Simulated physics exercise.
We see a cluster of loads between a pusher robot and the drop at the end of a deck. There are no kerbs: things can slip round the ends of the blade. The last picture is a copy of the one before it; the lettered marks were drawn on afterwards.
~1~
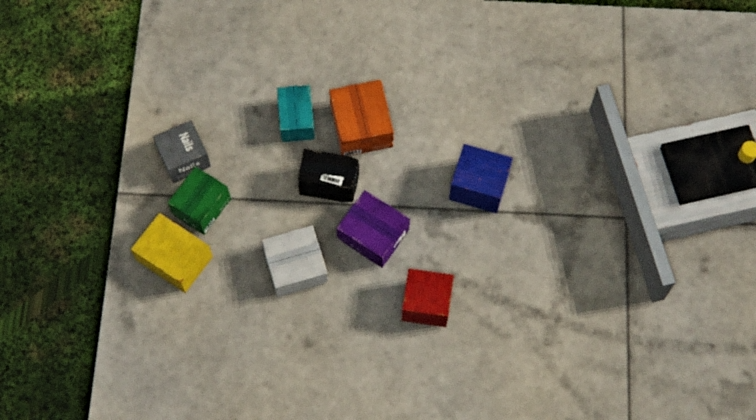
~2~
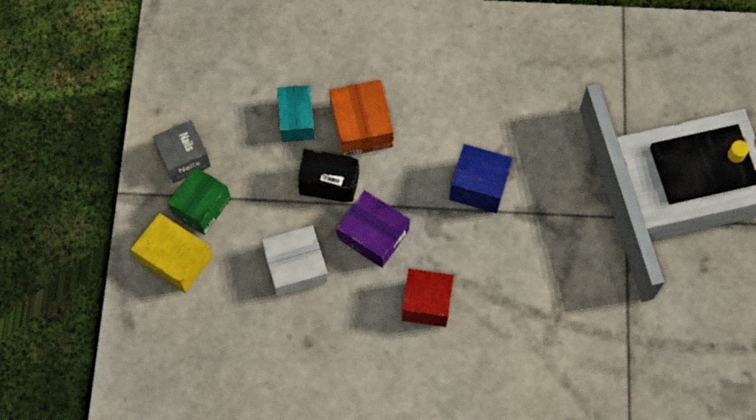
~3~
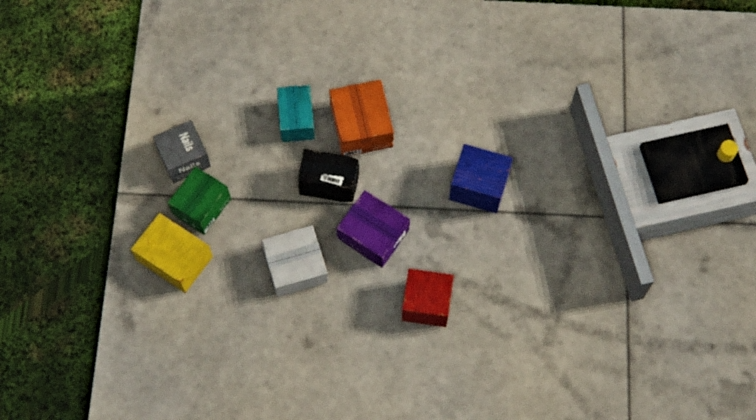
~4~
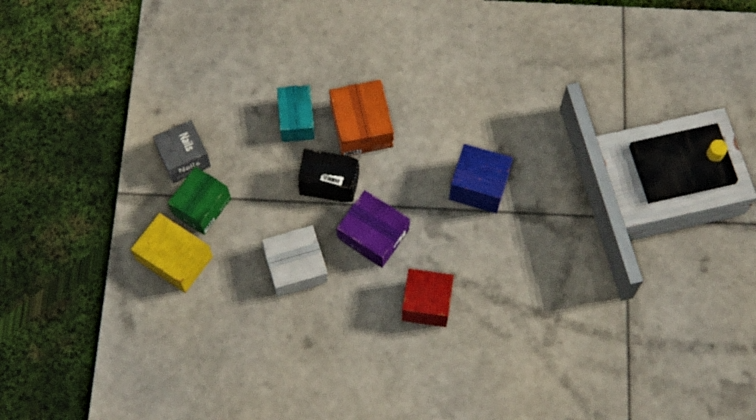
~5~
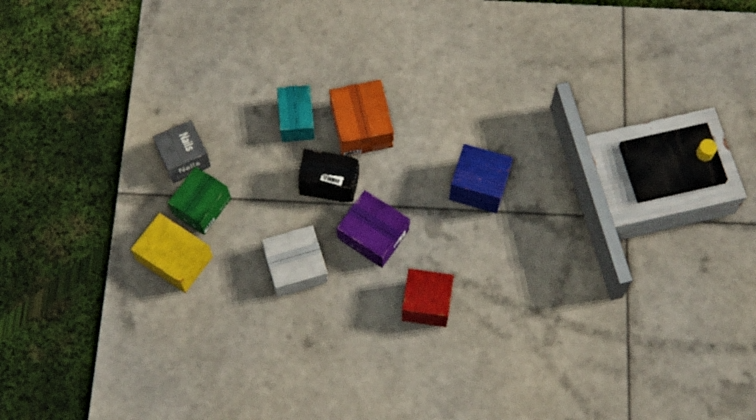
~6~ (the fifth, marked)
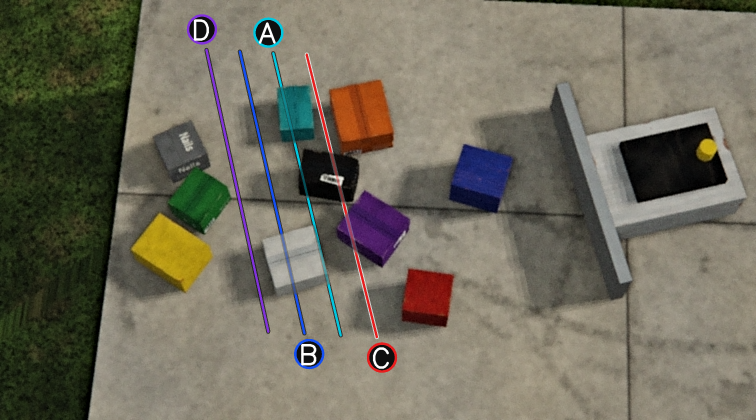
A machine with a wide grey blade at its front crept slowly to the left across a concrete slab, while the scattered coloured boxes ahead of it, from the blue to the yellow, stayed still.
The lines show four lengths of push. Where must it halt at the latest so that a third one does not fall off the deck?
It should halt at D.
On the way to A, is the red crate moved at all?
Yes.
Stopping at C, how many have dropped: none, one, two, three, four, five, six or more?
By then, none.
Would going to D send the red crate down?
By then, no.
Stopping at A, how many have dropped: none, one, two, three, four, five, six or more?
In all, none.
On the marked copy, A at (305, 189); B at (271, 187); C at (340, 190); D at (236, 185).
Following D. Soon after the start, robot (538, 157); blue crate (430, 190); grey box (182, 152).
Later, robot (410, 151); green box (193, 202); turquoise box (243, 116).
In the end, robot (312, 147); green box over the edge; yellow crate (107, 261); one fallen.
As for the rest, A is within the limit but short; B is within the limit but short; C is within the limit but short.
